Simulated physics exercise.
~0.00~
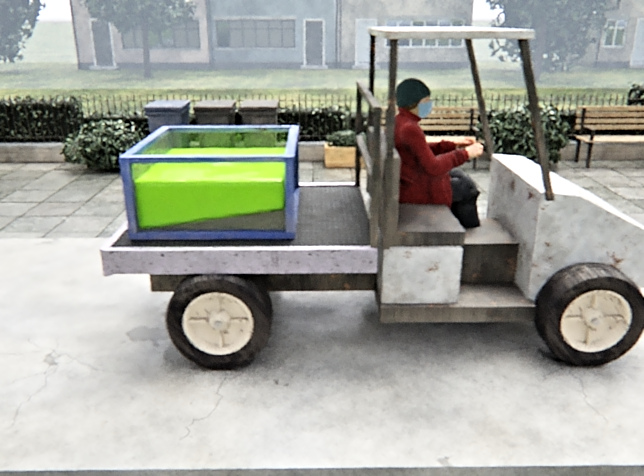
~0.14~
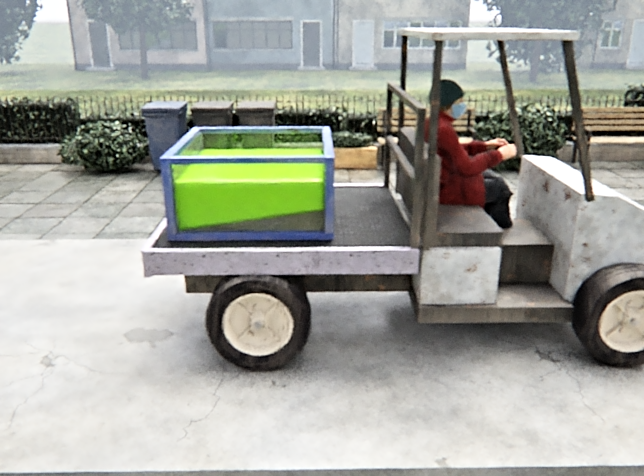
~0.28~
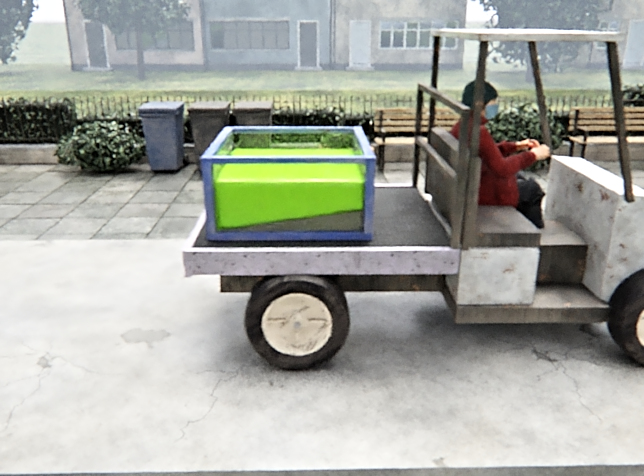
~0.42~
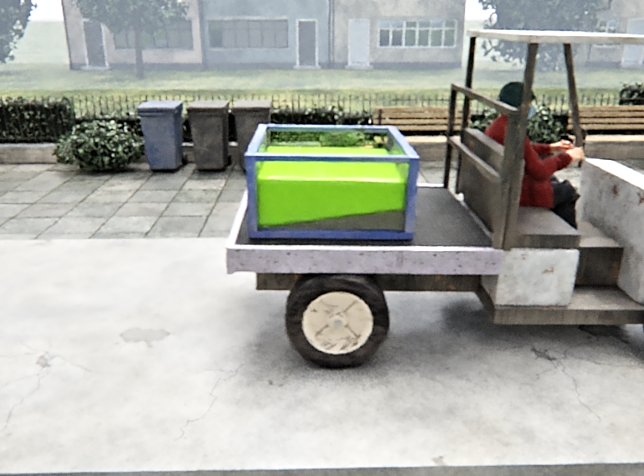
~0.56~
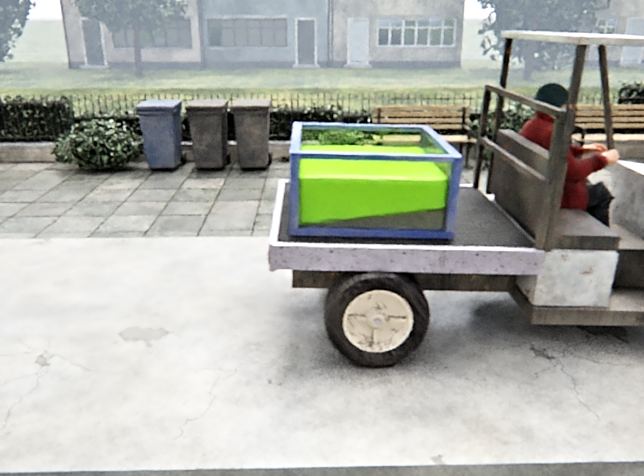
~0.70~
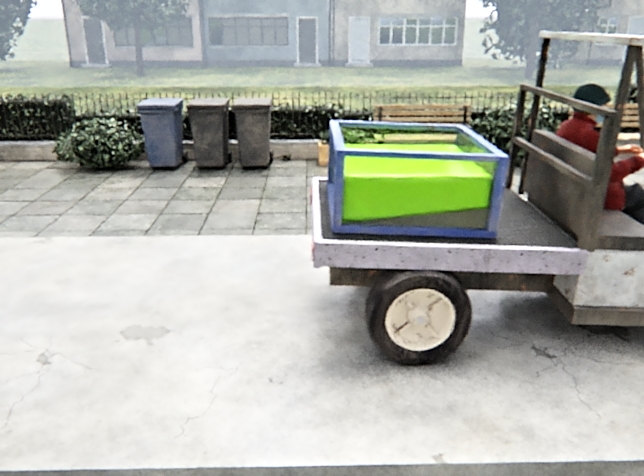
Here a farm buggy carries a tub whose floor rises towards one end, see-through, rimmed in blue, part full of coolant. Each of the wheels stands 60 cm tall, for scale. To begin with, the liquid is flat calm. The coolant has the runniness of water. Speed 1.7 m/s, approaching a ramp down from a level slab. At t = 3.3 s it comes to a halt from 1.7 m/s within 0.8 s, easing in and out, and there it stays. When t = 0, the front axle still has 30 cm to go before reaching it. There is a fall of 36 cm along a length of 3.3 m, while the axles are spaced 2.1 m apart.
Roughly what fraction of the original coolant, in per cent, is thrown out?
About 7 in every hundred parts is thrown out.
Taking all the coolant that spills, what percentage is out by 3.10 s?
Roughly 0 % of the total.
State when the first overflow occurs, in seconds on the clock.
Near 4.1 s.
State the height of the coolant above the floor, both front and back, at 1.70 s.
Front level 34 cm, back level 24 cm.
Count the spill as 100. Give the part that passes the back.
Near 0 per cent of the spill.
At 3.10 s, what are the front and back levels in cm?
At that moment it stands around 30 cm in front and around 30 cm behind.
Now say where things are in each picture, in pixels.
The surface is at (273, 175) by the front wall; at (150, 177) by the back wall; it lies level with the rim line; the front is on the right, levels are read along the near wall; a wheel hub at (217, 328), in the first picture.
The surface is at (312, 176) by the front wall; at (189, 178) by the back wall; it lies level with the rim line, in the second picture.
The surface is at (351, 176) by the front wall; at (229, 177) by the back wall; it lies level with the rim line, in the third picture.
The surface is at (392, 175) by the front wall; at (270, 175) by the back wall; it lies level with the rim line, in the fourth picture.
The surface is at (434, 175) by the front wall; at (312, 173) by the back wall; it lies level with the rim line; the tub is 2° nose down, in the fifth picture.
The surface is at (477, 172) by the front wall; at (356, 172) by the back wall; it lies level with the rim line; a wheel hub at (422, 324); the tub is 3° nose down, in the sixth picture.
After 1.70 s the surface is 34 cm up at the front and 25 cm at the back; nothing has left.
After 3.10 s the surface is 30 cm up at the front and 30 cm at the back; nothing has left.
After 4.60 s the surface is 20 cm up at the front and 53 cm at the back; 4 per cent is out, over the front.
After 7.09 s 7 per cent is out, over the front, 12 of 184 litres.
